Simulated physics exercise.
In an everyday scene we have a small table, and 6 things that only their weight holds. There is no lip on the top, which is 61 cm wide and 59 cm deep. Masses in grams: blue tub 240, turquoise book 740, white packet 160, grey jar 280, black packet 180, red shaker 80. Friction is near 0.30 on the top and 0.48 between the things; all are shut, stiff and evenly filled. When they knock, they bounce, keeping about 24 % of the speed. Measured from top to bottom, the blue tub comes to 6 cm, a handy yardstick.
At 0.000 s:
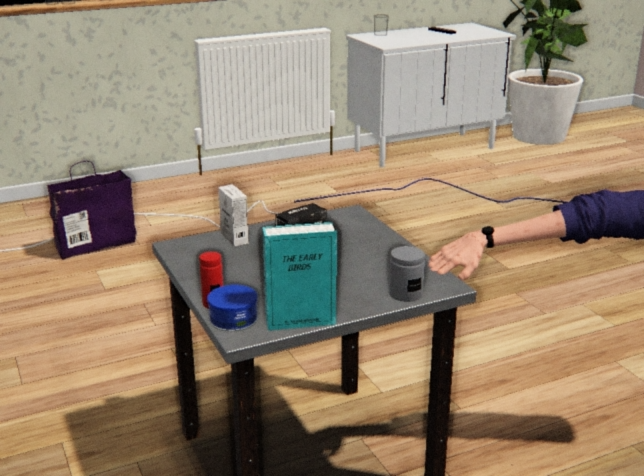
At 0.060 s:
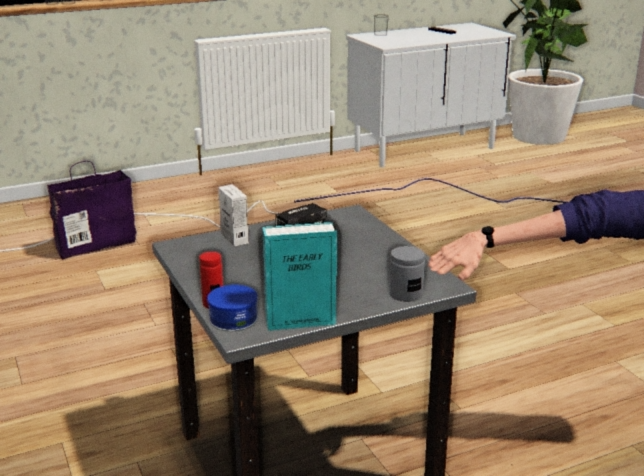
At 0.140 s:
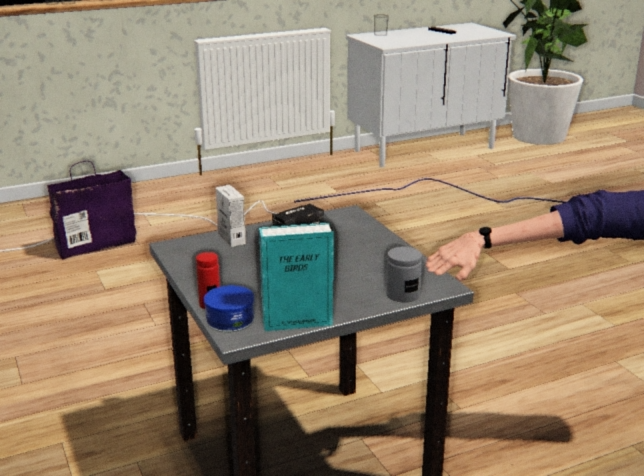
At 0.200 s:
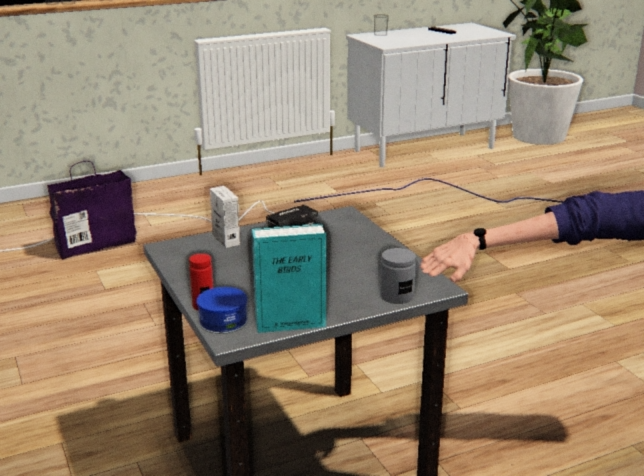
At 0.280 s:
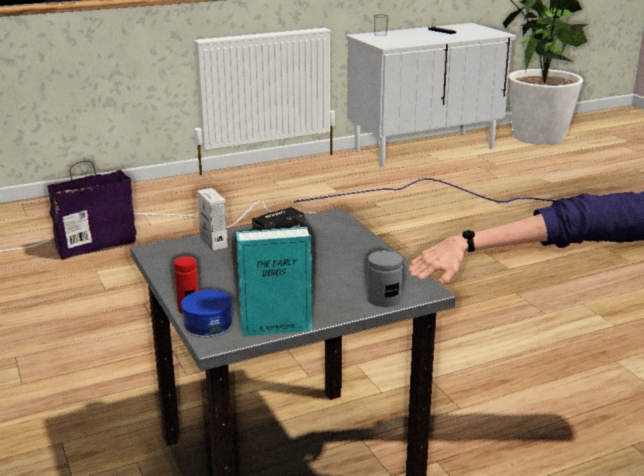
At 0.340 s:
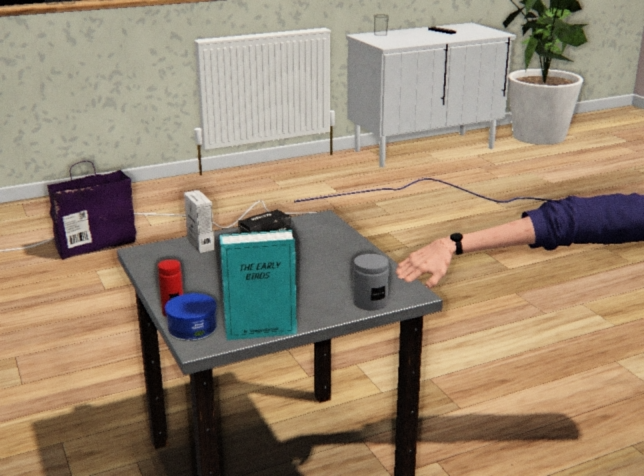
An arm in a dark blue sleeve reached in from the right and pushed a small grey table a short way left, and the book, jar, tub, shaker and two packets on top moved with it.
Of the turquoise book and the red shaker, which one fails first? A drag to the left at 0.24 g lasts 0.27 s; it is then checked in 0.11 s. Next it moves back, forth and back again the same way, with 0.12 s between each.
The second of the two.
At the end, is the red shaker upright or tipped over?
Here's what happens: The red shaker comes down.
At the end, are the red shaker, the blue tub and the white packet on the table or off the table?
At the end the red shaker leaves its base, the blue tub remains on its base and the white packet remains on its base.
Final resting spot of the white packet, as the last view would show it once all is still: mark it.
Its middle settles close to pixel (233, 215).
Around 0.74 s, table shifted 8 cm; red shaker now off the table; turquoise book shifted 3 cm near (249, 288); white packet shifted 3 cm.
Around 1.04 s, things are still on the move.
Around 1.34 s, table shifted 9 cm.
Around 1.84 s, table shifted 2 cm; turquoise book shifted 3 cm near (274, 282); white packet shifted 3 cm; black packet shifted 3 cm.
Finally (2.6 s), off the table, red shaker; the other 5 still in place (within 5 cm). Final places as that camera would see them, turquoise book near (300, 277). Turquoise book was never lost; red shaker went at 0.62 s.
